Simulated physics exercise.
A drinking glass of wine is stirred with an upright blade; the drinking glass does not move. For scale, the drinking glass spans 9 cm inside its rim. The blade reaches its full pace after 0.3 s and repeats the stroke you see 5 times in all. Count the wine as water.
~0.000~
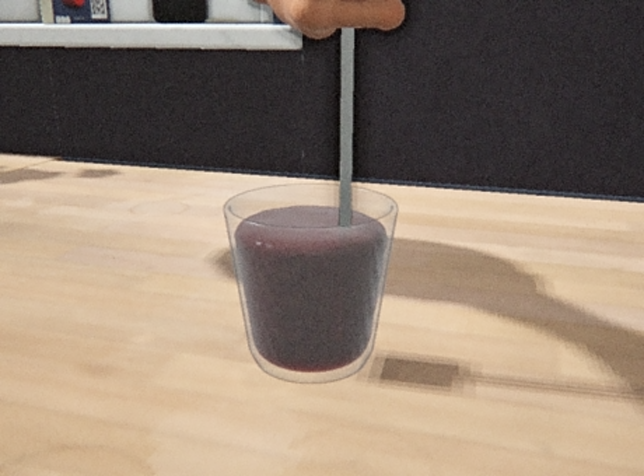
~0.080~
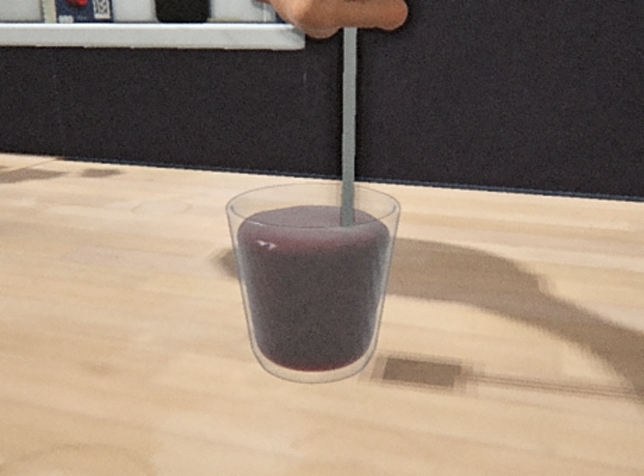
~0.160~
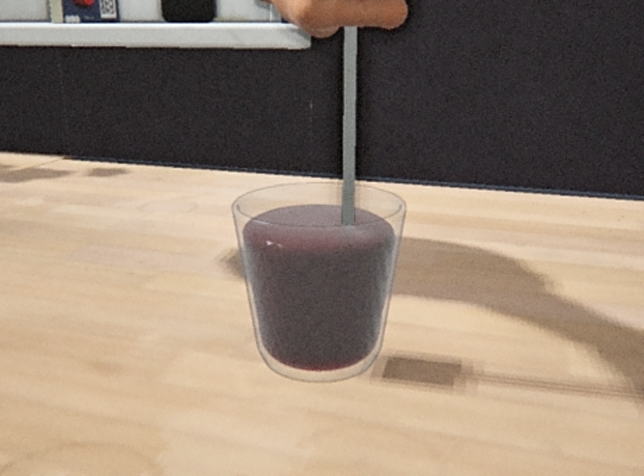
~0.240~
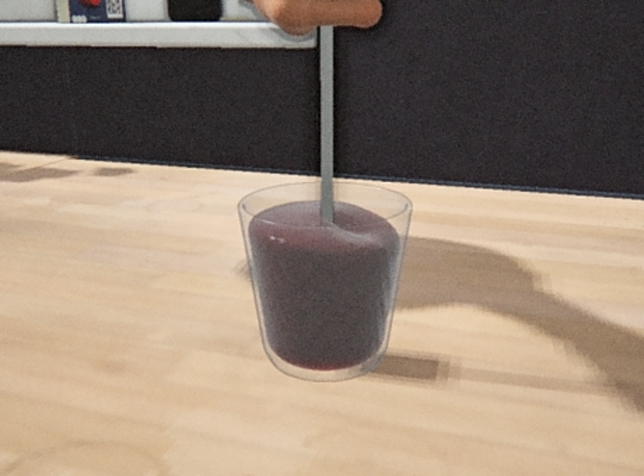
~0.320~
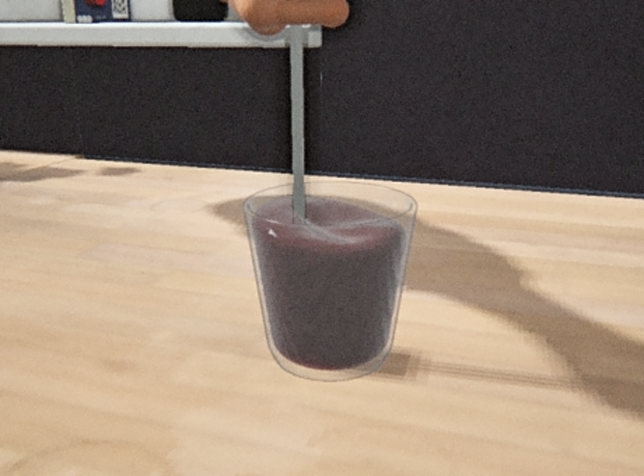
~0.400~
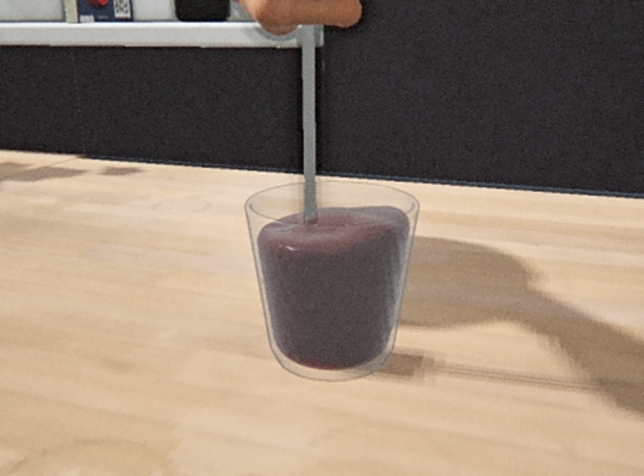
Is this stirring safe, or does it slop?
The drinking glass loses some.
Then, 0.88 s in, 1 ml is over the rim.
Then, 1.35 s in, 3 ml is over the rim.
Then, 1.83 s in, 6 ml is over the rim.
Then, 2.30 s in, 6 ml is over the rim.
Finally, 6 ml is over the rim.
